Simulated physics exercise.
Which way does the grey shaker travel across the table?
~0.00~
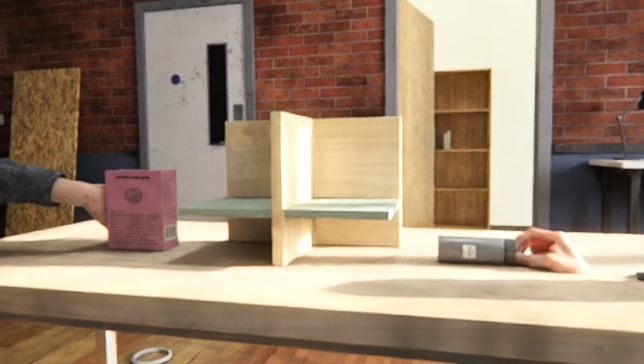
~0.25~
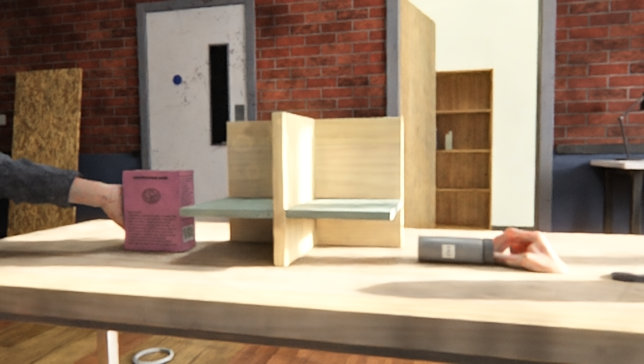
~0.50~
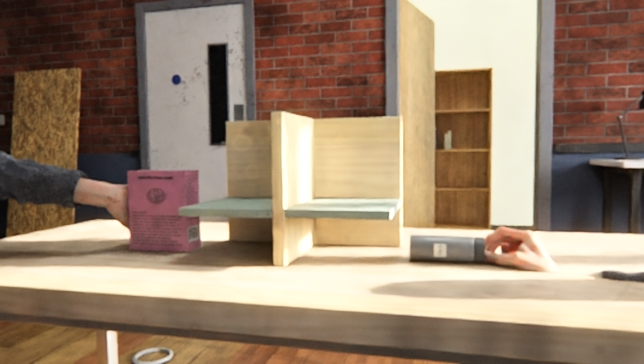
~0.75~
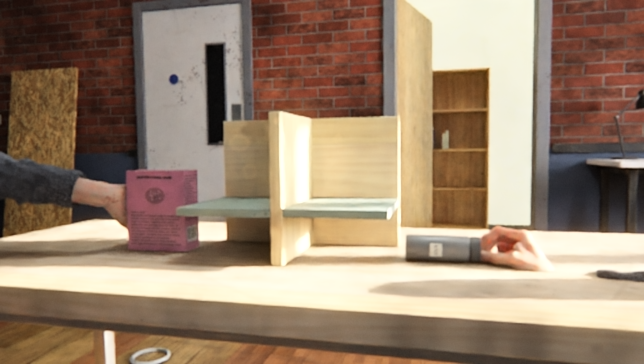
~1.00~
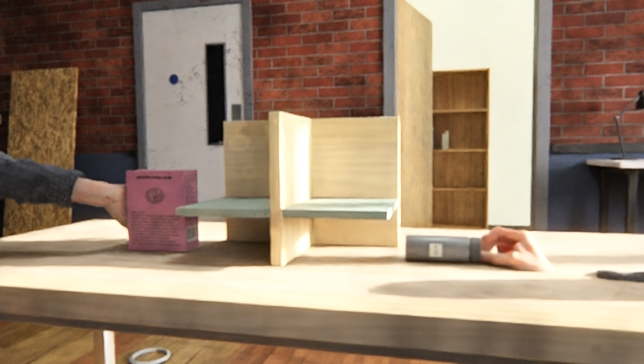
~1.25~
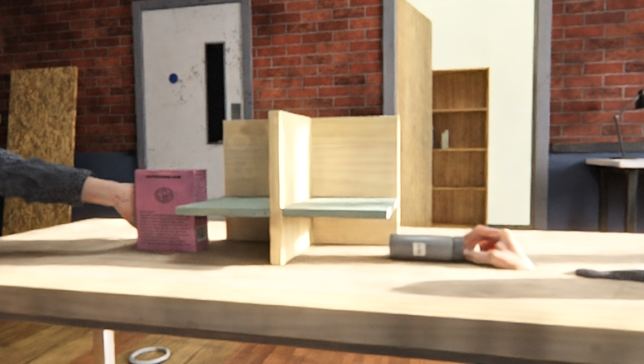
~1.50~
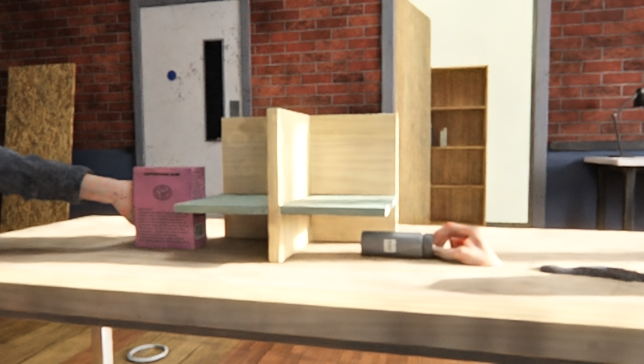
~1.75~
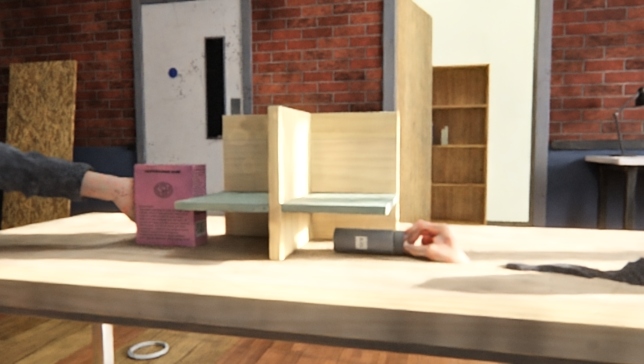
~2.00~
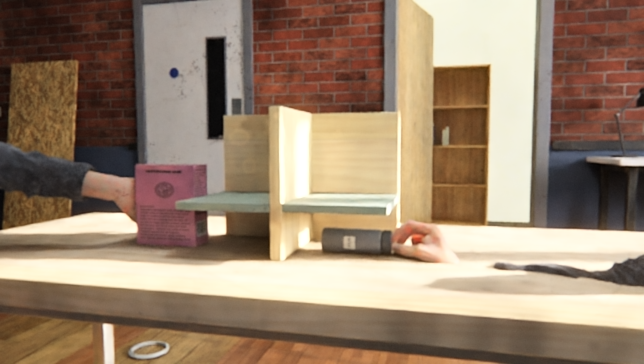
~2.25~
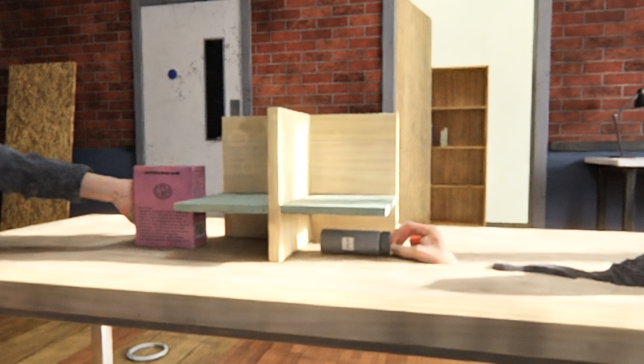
The grey shaker slides to the left, toward the wooden stand and in under its shelf.
